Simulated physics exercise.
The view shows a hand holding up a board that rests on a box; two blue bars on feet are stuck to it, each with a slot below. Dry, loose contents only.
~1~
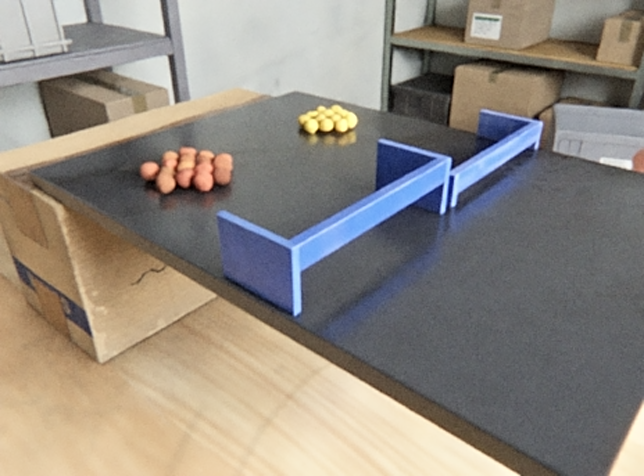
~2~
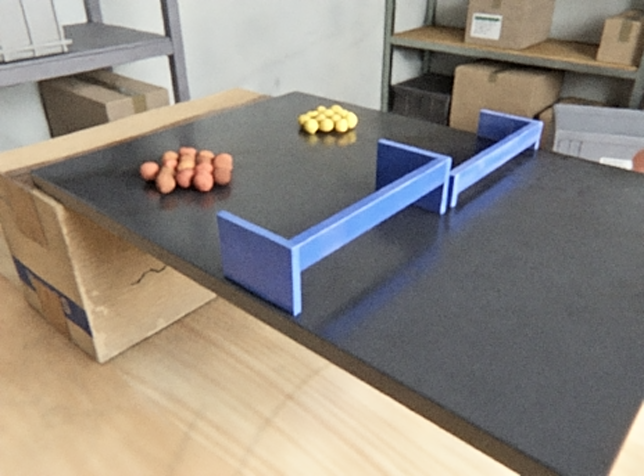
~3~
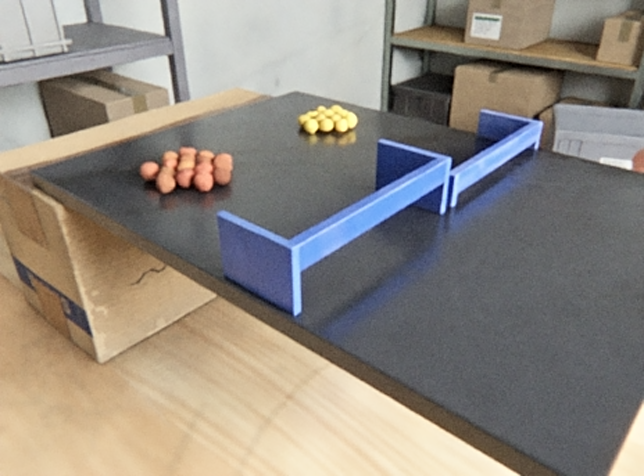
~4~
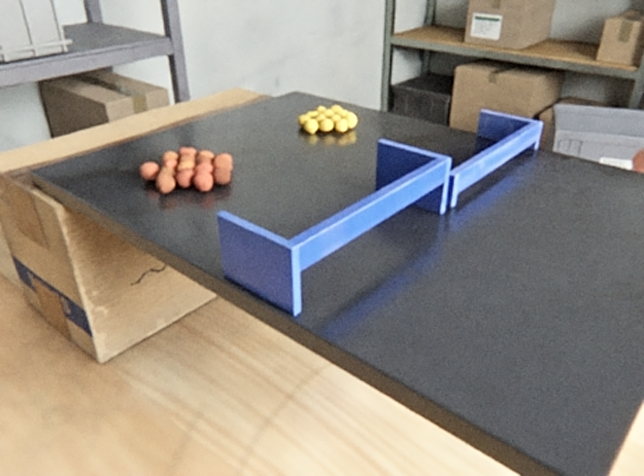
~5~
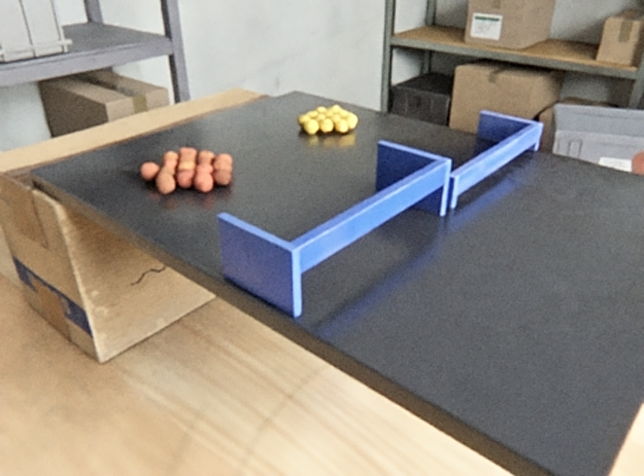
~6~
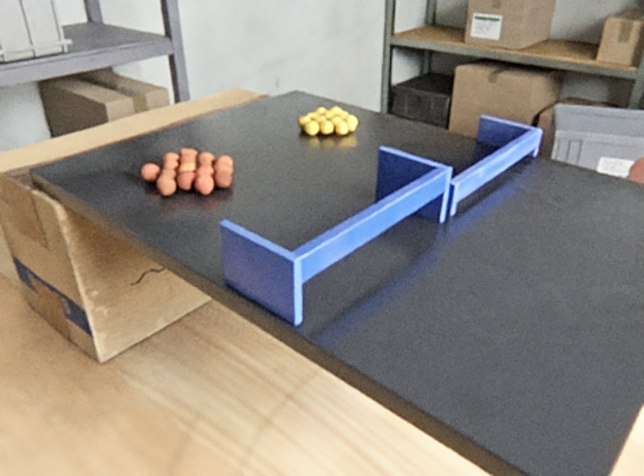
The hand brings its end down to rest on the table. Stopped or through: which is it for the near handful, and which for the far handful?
Near handful through, far handful stopped.
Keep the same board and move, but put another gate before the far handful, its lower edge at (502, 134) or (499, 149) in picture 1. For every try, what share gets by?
Near 100 % and 100 %.
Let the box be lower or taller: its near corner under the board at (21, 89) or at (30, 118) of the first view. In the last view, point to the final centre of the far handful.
The middle should sit around (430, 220) in the first case and around (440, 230) in the second.
Then, 0.48 s after the last picture, board sloping at 11°; near handful where it was; far handful where it was.
Then, 0.99 s after the last picture, board sloping at 22°; near handful on its way down; far handful on its way down.
Then, 1.60 s after the last picture, board resting at 25°; near handful all past its gate; far handful has reached its gate.
At rest, board resting at 25°; near handful all past its gate; far handful gathered behind its gate.
